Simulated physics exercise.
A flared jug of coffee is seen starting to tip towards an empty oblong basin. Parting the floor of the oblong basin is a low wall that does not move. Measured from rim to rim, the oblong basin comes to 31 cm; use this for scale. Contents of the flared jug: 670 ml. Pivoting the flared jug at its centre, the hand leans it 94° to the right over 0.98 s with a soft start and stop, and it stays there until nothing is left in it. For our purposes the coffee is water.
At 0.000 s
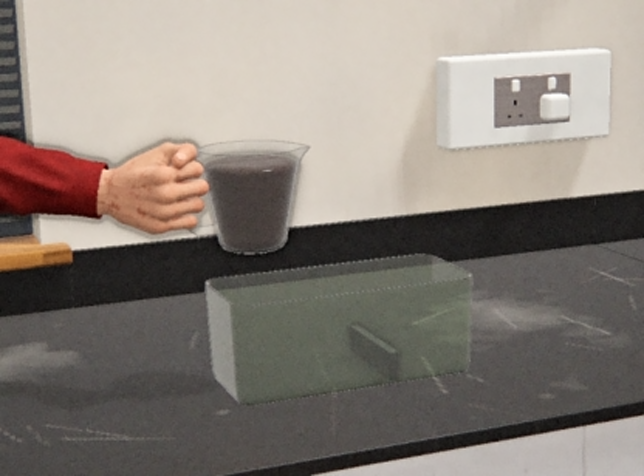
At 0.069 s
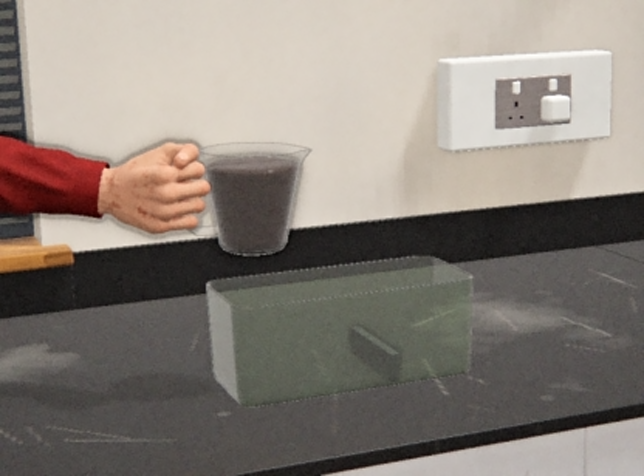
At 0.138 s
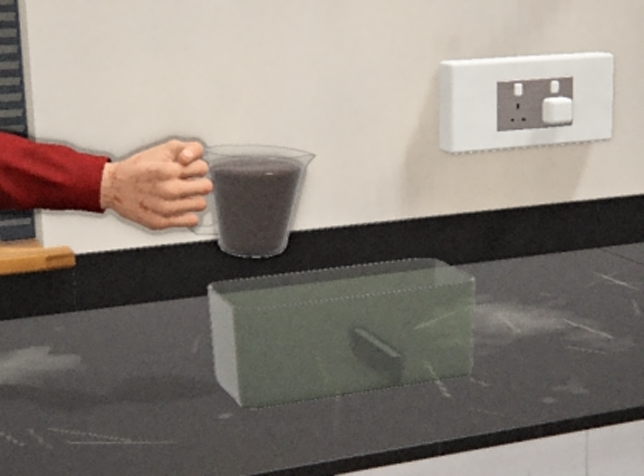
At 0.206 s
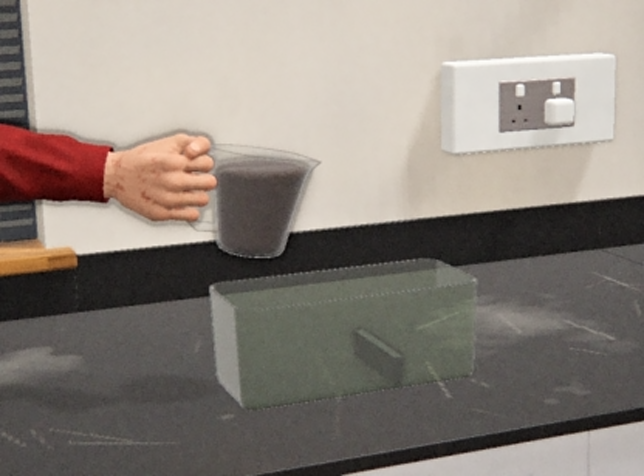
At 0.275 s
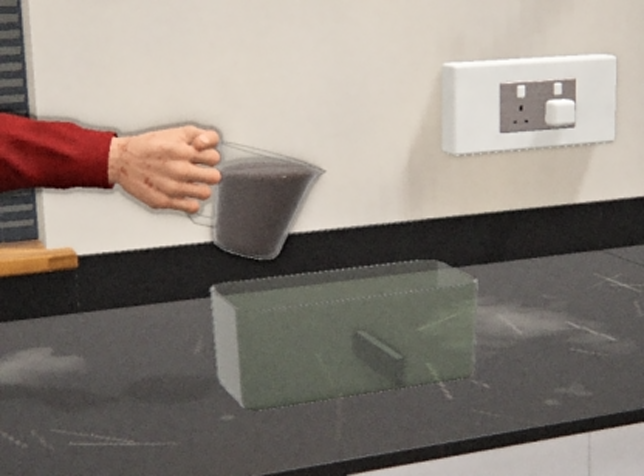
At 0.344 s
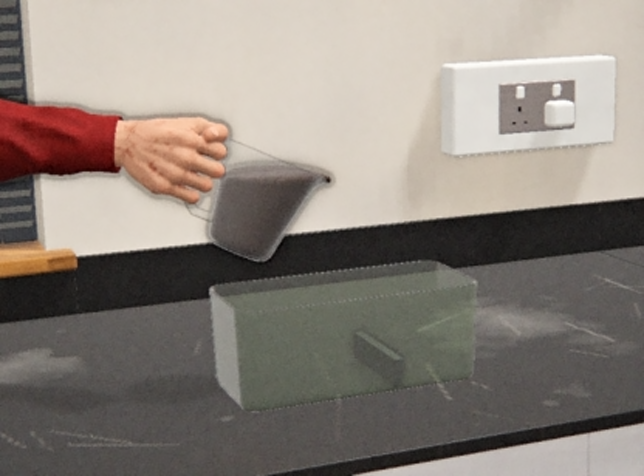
A hand in a red sleeve gradually tilting a clear jug of dark liquid to the right above an empty oblong basin.
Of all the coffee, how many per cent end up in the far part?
Roughly 30 per cent.
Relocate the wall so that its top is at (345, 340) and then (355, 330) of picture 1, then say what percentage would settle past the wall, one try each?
In order, 85 and 60 per cent.
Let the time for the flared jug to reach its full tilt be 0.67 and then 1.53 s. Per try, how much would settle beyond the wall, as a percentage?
In order, 20 and 40 per cent.
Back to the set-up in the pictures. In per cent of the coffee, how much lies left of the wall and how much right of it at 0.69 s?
I'd say some 10 on the left and some 12 on the right.
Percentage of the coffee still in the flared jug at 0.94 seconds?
Around 16 in a hundred is still there.
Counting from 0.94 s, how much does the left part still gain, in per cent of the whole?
I'd say near 24 percent.
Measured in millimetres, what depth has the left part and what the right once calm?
Final levels - left approx 18 mm, right approx 16 mm.
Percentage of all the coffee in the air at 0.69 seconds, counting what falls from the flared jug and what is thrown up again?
At that moment, about 20 percent.
Then, 0.69 s in, the tilt is 75° and 60 per cent is still to pour, 9 is left of the wall and 12 right of it.
Then, 0.94 s in, the tilt is 94° and 17 per cent is still to pour, 46 is left of the wall and 28 right of it.
Then, 1.20 s in, the tilt is 94° and 2 per cent is still to pour, 67 is left of the wall and 29 right of it.
Then, 1.48 s in, the tilt is 94° and 0 per cent is still to pour, 69 is left of the wall and 30 right of it.
Finally, 69 per cent lies left of the wall, 30 right of it and 1 outside.
